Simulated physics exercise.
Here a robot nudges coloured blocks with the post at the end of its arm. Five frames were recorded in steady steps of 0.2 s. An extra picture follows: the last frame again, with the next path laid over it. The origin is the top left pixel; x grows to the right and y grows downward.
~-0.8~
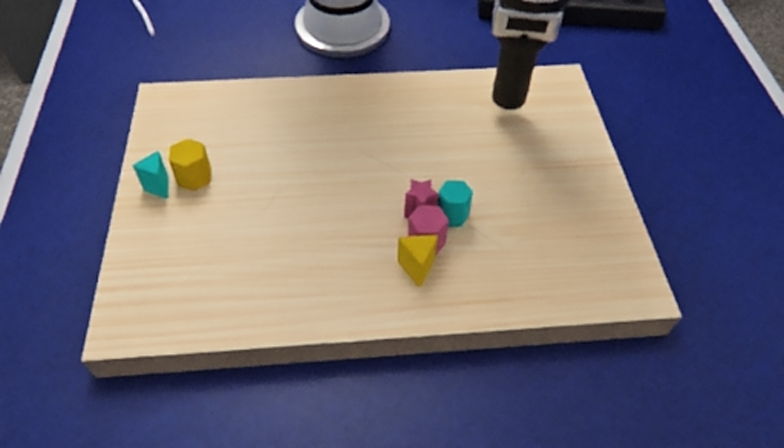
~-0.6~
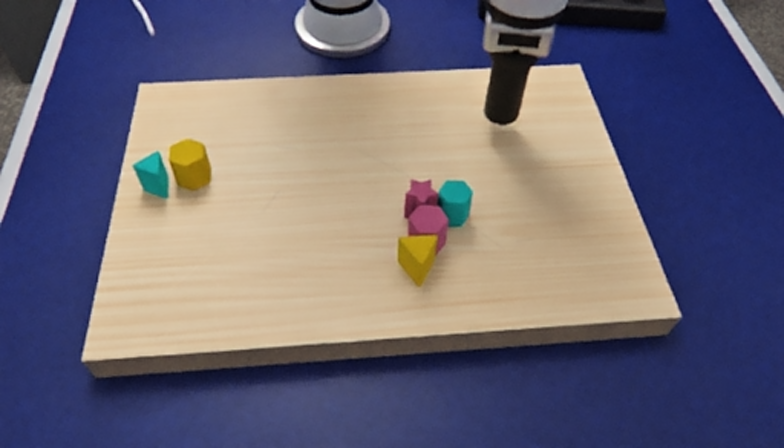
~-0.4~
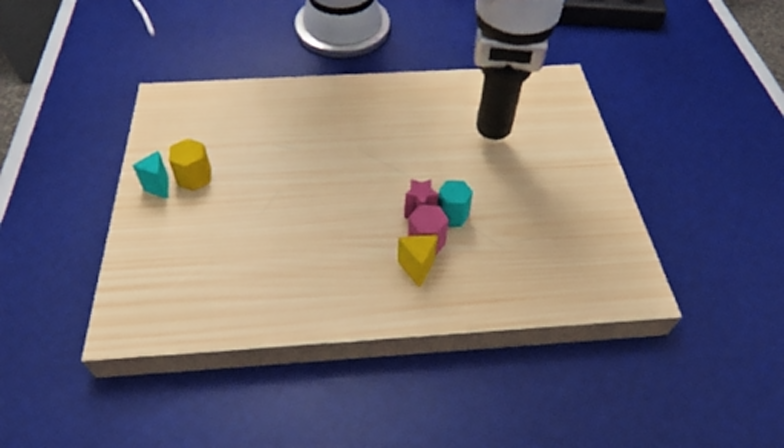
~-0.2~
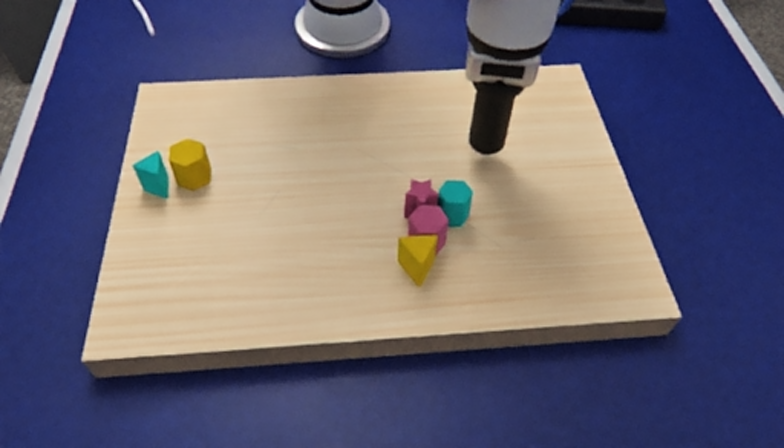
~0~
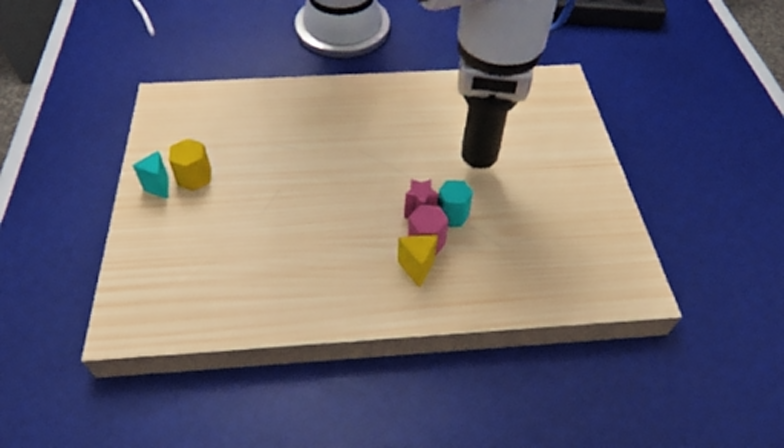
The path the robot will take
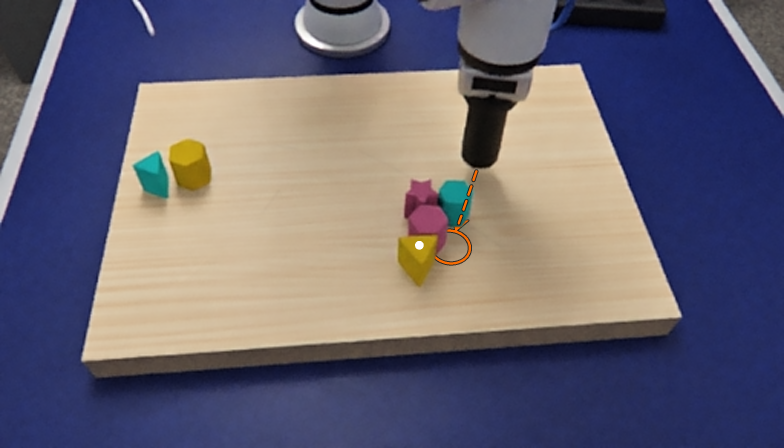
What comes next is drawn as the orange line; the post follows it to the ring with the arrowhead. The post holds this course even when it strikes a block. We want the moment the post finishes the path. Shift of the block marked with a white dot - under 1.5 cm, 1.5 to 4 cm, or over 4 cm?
It moves between 1.5 and 4 cm.
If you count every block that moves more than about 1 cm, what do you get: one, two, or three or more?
Of all the blocks, three or more travel more than a centimetre.
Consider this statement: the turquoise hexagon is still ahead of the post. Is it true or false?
It is true.
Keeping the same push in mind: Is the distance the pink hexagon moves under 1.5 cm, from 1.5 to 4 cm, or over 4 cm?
Range: Over 4 cm.
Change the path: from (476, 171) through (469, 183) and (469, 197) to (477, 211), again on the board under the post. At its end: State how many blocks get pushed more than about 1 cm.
The count will be 1.
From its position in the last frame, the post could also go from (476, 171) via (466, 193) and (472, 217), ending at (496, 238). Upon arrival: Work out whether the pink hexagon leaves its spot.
It is shoved along.
Drawn move, from (476, 171) directly to (450, 247); the dot is on the yellow triangular block.
On the path given first. One third of the way, post (471, 182); turquoise hexagon (454, 195).
Two thirds of the way, post (462, 207); yellow triangular block (414, 257); pink star-shaped block (420, 193), turned 30° clockwise; pink hexagon (411, 231); turquoise hexagon (442, 221).
At the end, post (452, 233); yellow triangular block (402, 268); pink star-shaped block (420, 193), turned 30° clockwise; pink hexagon (392, 239), turned 35° clockwise; turquoise hexagon (427, 243), turned 40° clockwise.
